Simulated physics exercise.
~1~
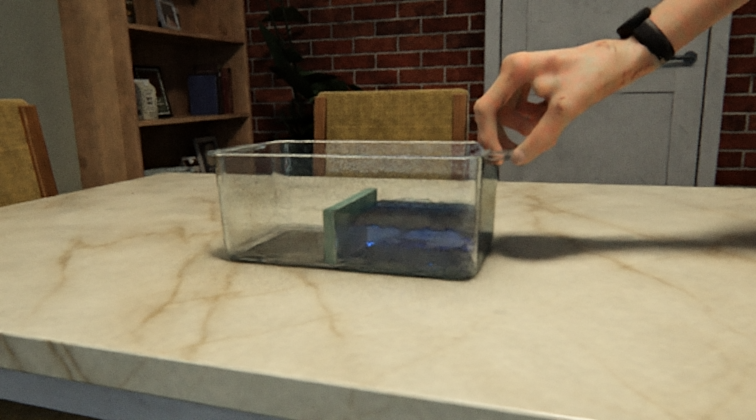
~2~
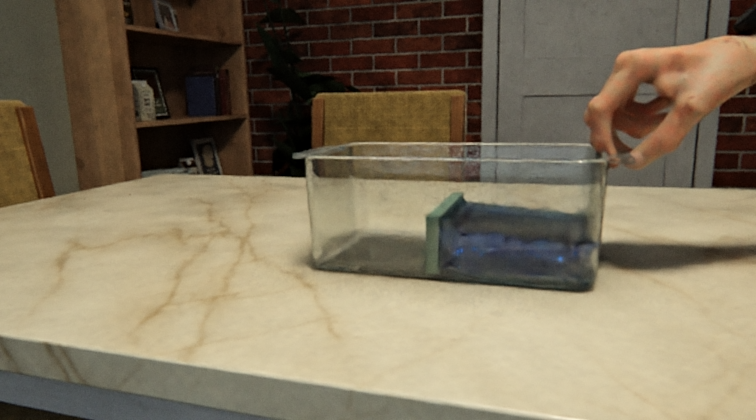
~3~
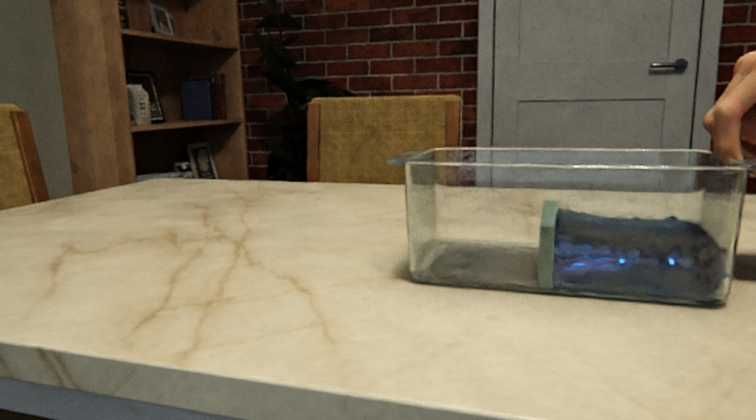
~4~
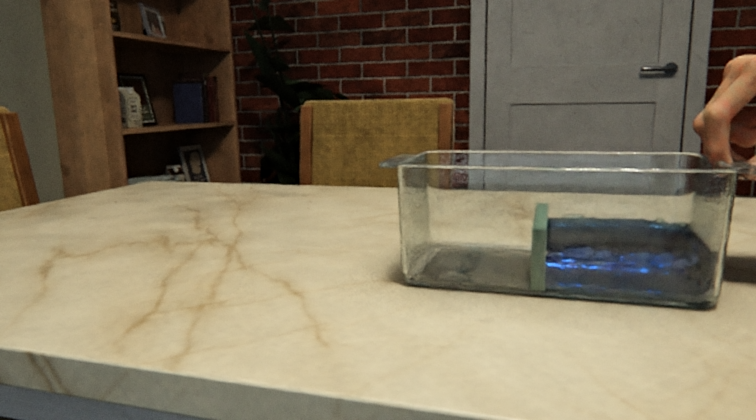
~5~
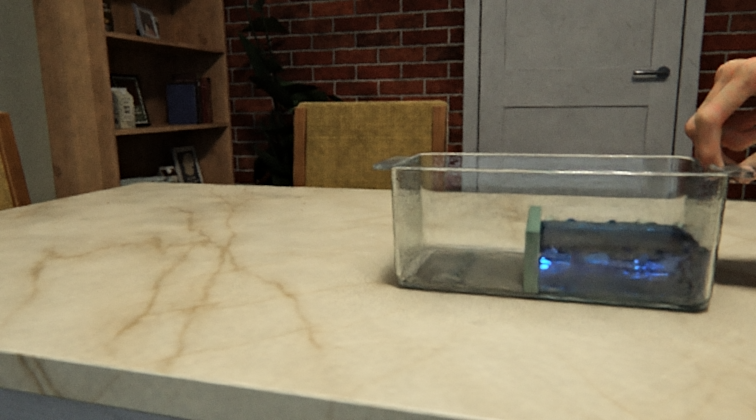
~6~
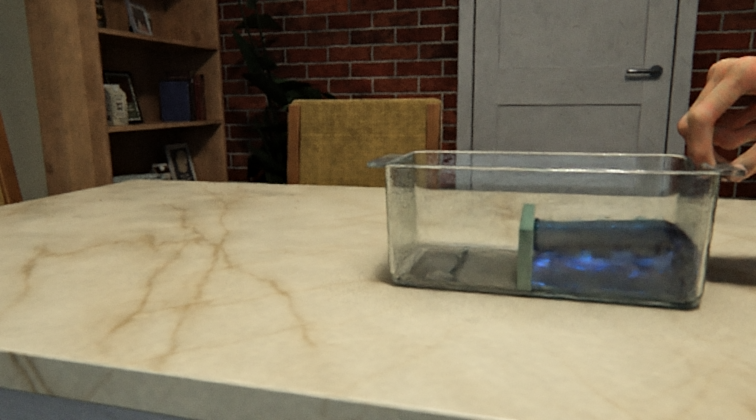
Divided glass tub being drawn rightwards across a marble table by a hand, dark blue water rippling, staying mostly right of the divider.
